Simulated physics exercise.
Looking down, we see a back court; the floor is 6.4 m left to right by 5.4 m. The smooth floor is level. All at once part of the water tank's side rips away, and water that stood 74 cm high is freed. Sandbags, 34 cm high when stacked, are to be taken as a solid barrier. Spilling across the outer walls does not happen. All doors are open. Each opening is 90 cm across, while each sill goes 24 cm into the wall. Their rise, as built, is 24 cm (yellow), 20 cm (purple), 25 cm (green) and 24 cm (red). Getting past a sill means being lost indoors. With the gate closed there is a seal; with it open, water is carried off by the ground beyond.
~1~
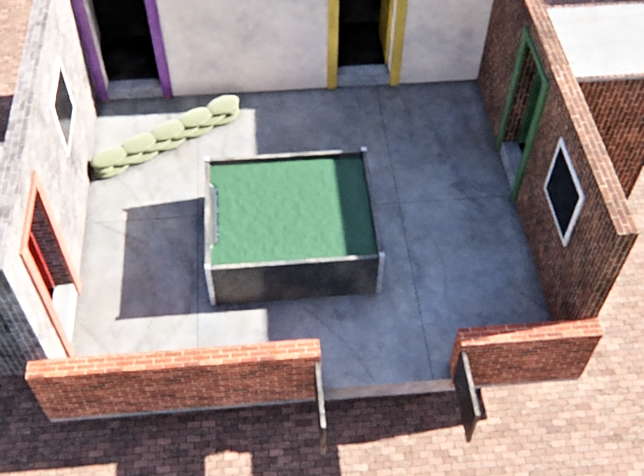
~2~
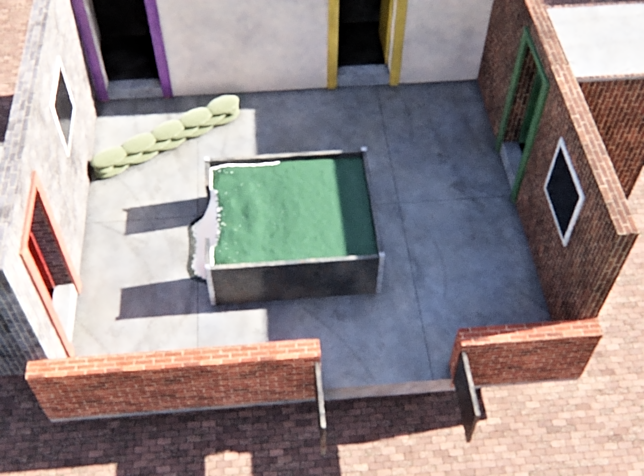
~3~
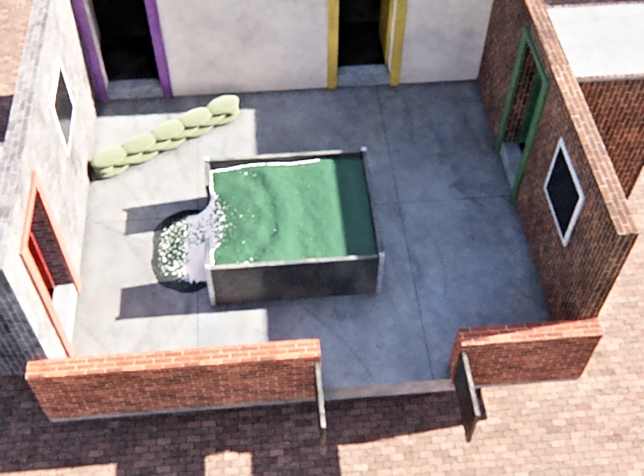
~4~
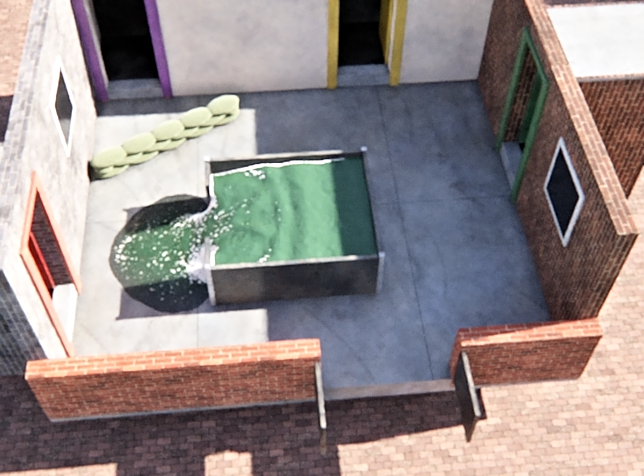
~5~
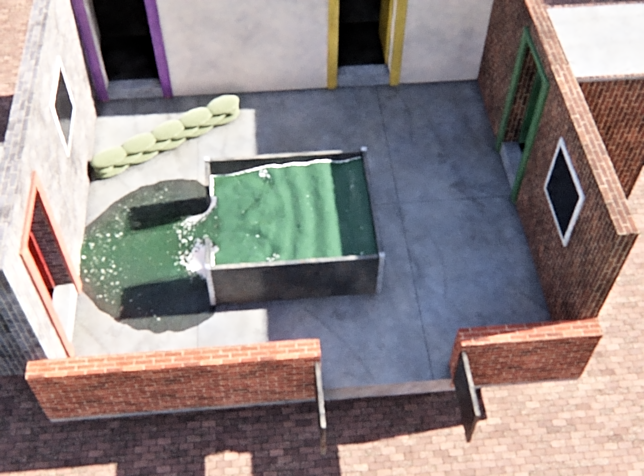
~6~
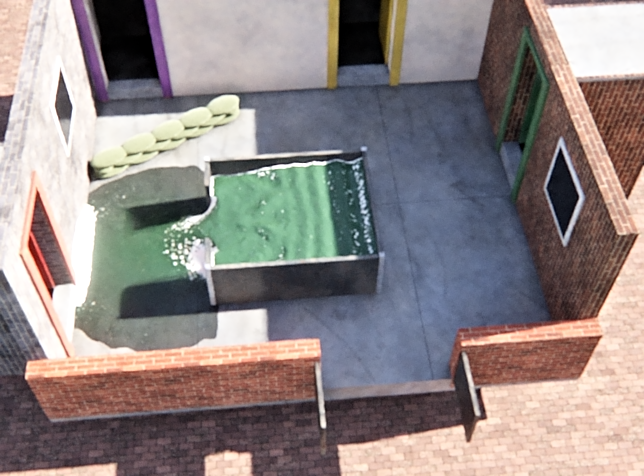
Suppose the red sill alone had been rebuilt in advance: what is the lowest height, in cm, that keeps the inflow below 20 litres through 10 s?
About 25 cm.
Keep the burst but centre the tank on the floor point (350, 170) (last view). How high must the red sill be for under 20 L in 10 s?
Then roughly 18 cm.
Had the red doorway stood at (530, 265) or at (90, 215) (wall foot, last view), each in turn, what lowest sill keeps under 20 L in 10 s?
You'd want about 10.0 cm there first, then about 32 cm.
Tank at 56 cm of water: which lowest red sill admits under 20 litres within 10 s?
You'd need a step of close to 18 cm.
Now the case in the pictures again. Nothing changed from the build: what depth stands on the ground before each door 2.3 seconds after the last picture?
Yellow door 0 cm, purple door 9 cm, green door 0 cm, red door 25 cm.
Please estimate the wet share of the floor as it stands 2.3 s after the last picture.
Some 50 in a hundred.
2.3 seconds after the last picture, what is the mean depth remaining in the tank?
About 35 cm.
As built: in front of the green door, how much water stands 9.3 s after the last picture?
12.0 cm.
Then, 0.7 s after the last picture water covers 20 % of the floor, deepest (49 cm) near (91, 180); 30 cm at the red door, 2 litres in over its 24 cm sill.
Then, 2.3 s after the last picture water covers 50 % of the floor, deepest (34 cm) near (69, 379); 25 cm at the red door, 21 litres in over its 24 cm sill.
Then, 9.3 s after the last picture water covers 95 % of the floor, deepest (14 cm) near (461, 361); 10 cm at the red door, 24 litres in over its 24 cm sill.
At the red door as built, the water peaked near 30 cm, 0.7 s after the last picture.
With a sill of 22.5 cm, 36 litres would have come in within the 10 s; with 30.5 cm, 4 litres. So under 20 litres takes about 25 cm.
